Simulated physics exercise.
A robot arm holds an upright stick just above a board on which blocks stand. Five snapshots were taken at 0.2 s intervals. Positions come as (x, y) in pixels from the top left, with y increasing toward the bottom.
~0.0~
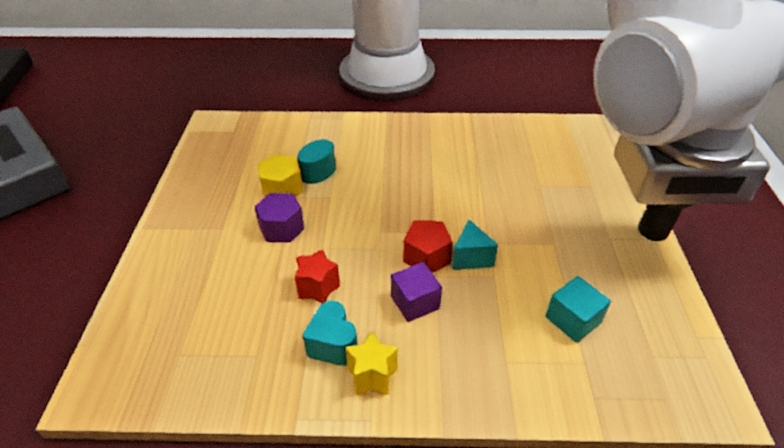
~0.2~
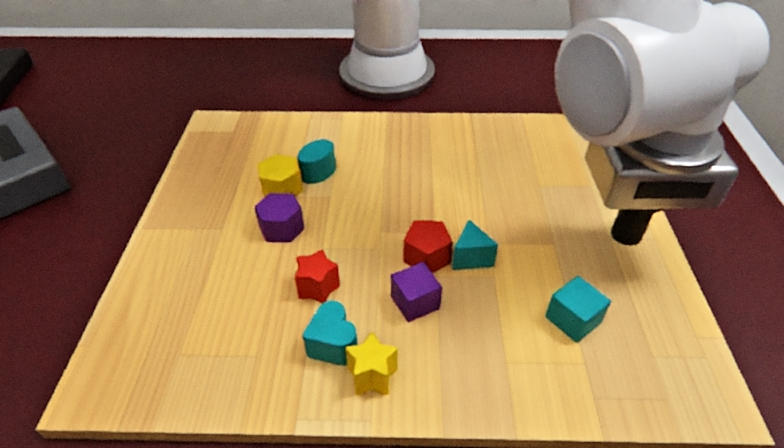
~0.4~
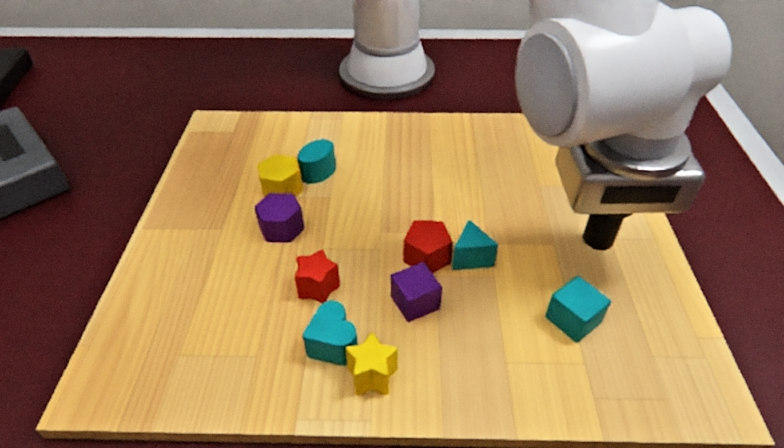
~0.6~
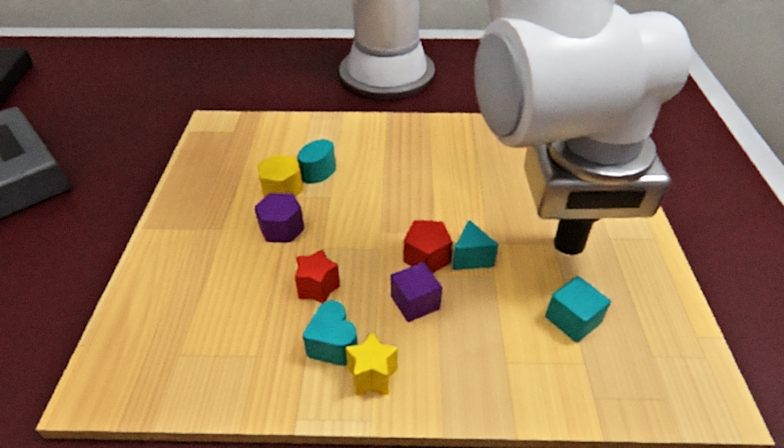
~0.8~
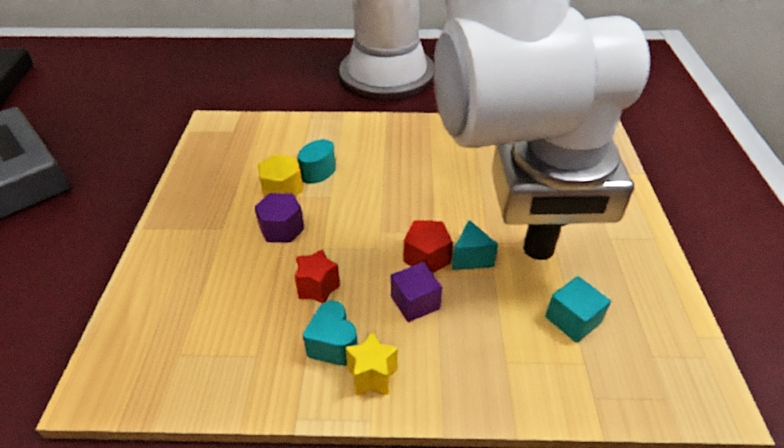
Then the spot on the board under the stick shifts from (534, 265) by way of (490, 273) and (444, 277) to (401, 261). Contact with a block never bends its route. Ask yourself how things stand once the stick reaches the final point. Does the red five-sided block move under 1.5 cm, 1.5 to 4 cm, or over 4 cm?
Past 4 cm.
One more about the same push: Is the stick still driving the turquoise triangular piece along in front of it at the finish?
I'd say yes.
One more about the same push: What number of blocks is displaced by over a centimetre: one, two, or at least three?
The push moves two blocks more than 1 cm.
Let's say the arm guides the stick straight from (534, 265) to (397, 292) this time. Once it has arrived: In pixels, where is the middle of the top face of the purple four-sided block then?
I think it will end close to (382, 297).
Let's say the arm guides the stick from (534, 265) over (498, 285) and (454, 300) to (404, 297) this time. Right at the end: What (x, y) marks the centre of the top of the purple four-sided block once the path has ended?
Its top face will be centred at roughly (369, 284).
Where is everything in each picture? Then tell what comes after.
The first picture shows lower end of the stick at (653, 231), tops of blocks, purple four-sided block at (416, 280), red five-sided block at (428, 234), turquoise triangular piece at (474, 236).
The second picture shows stick at (626, 235), blocks as before.
The third picture shows stick at (598, 240), blocks as before.
The fourth picture shows stick at (569, 244), blocks as before.
The fifth picture shows stick at (539, 249), purple four-sided block at (416, 280), red five-sided block at (428, 234), turquoise triangular piece at (474, 236).
What follows on the original path. One third of the way, stick at (492, 258); red five-sided block at (415, 234), turned 20° clockwise; turquoise triangular piece at (453, 240).
Two thirds of the way, stick at (444, 261); red five-sided block at (380, 225), turned 50° clockwise; turquoise triangular piece at (408, 240).
At the end, stick at (402, 245); purple four-sided block not moved; red five-sided block at (346, 207), turned 60° clockwise; turquoise triangular piece at (369, 223), turned 20° clockwise.
